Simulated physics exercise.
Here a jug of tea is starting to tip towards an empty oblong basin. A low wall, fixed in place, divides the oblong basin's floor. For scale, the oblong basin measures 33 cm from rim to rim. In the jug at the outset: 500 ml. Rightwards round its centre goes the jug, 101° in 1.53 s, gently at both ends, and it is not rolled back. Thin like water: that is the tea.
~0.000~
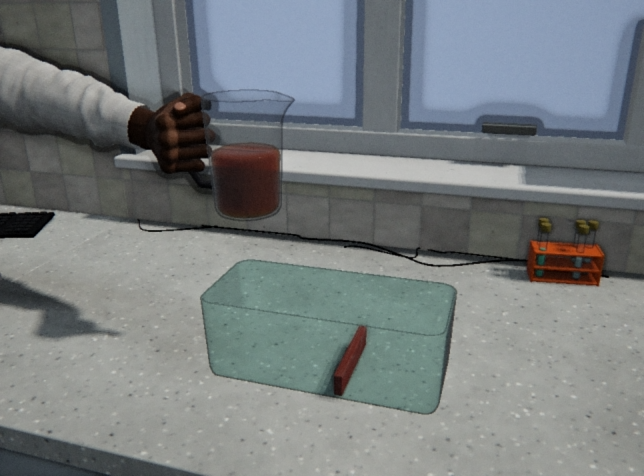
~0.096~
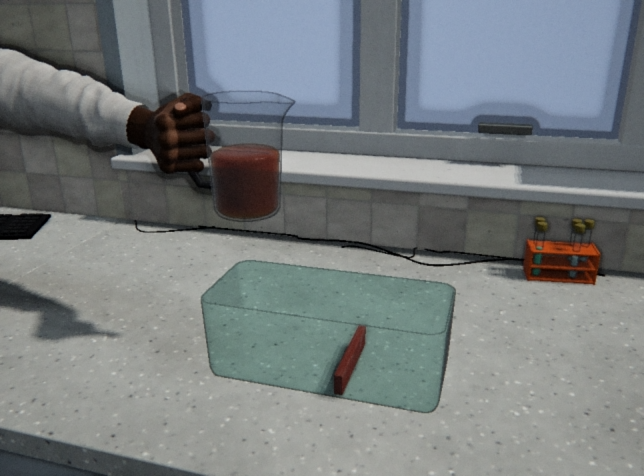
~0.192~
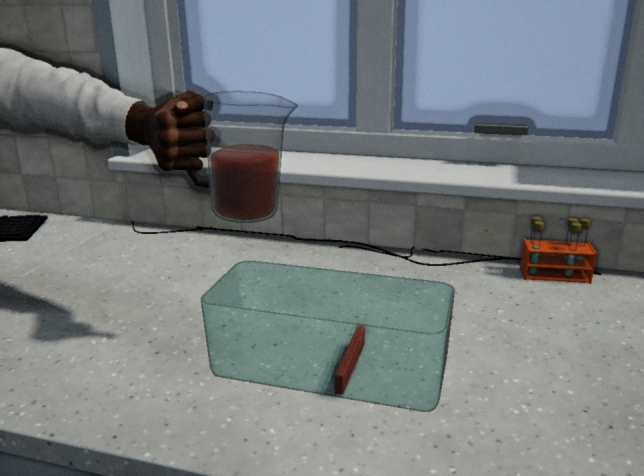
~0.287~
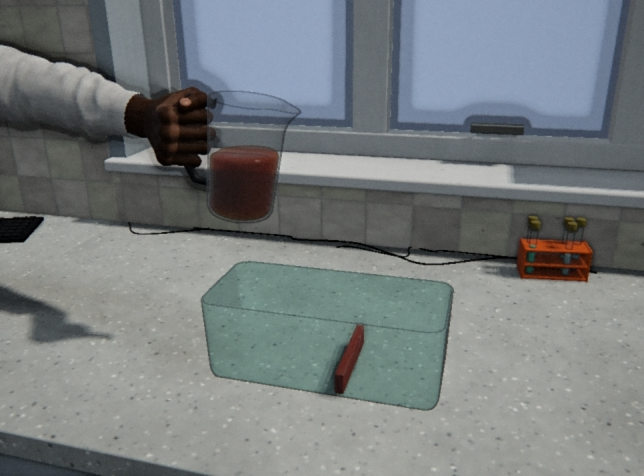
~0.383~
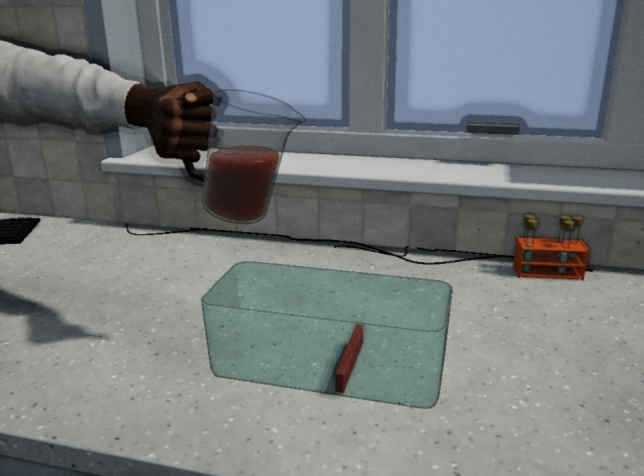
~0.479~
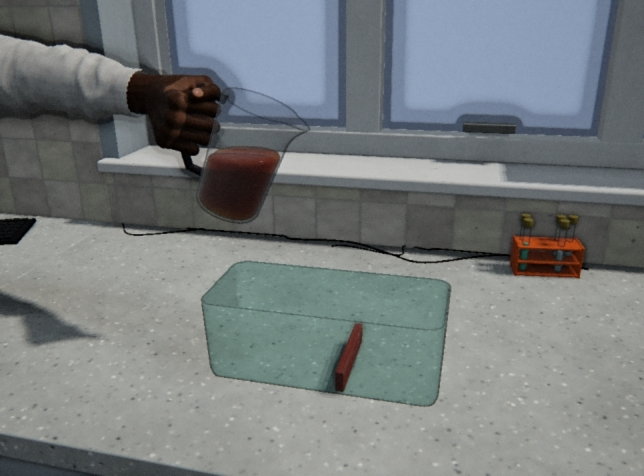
On a speckled counter, a hand gradually tilts a jug of tea rightwards above an empty basin.
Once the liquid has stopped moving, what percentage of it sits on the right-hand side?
About 82 per cent.
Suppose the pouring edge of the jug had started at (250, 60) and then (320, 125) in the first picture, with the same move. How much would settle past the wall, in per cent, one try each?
10 and 90 %.
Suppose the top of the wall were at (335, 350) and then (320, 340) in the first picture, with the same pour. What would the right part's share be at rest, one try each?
Result: 85 per cent, then 90 per cent.
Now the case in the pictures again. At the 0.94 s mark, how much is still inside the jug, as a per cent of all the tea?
Roughly 98 per cent.
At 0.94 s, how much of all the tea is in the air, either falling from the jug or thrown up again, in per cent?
2 %.
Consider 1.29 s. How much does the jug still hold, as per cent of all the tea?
Close to 50 percent of the whole amount.
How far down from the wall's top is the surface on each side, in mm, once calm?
Looks like roughly 28 mm on the left and roughly 8 mm on the right.
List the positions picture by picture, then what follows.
In the first frame, it leans 0°; its right rim is at (294, 99); the tea meets the walls at (216, 148) and (279, 152); the oblong basin's rim runs from (221, 279) to (451, 311); the wall's top is at (351, 350).
In the second frame, it leans 1°; its right rim is at (294, 101); the tea meets the walls at (217, 149) and (279, 152).
In the third frame, it leans 4°; its right rim is at (297, 106); the tea meets the walls at (216, 150) and (278, 153).
In the fourth frame, it leans 9°; its right rim is at (301, 112); the tea meets the walls at (215, 151) and (278, 155).
In the fifth frame, it leans 15°; its right rim is at (305, 120); the tea meets the walls at (215, 151) and (279, 155).
In the sixth frame, it leans 23°; its right rim is at (310, 129); the tea meets the walls at (211, 154) and (281, 155).
After 0.94 s the tilt is 69° and 98 per cent is still to pour, 0 is left of the wall and 0 right of it.
After 1.29 s the tilt is 95° and 50 per cent is still to pour, 1 is left of the wall and 25 right of it.
After 1.64 s the tilt is 101° and 7 per cent is still to pour, 10 is left of the wall and 75 right of it.
After 2.03 s the tilt is 101° and 0 per cent is still to pour, 17 is left of the wall and 81 right of it.
In the end 17 per cent lies left of the wall, 82 right of it and 2 outside.
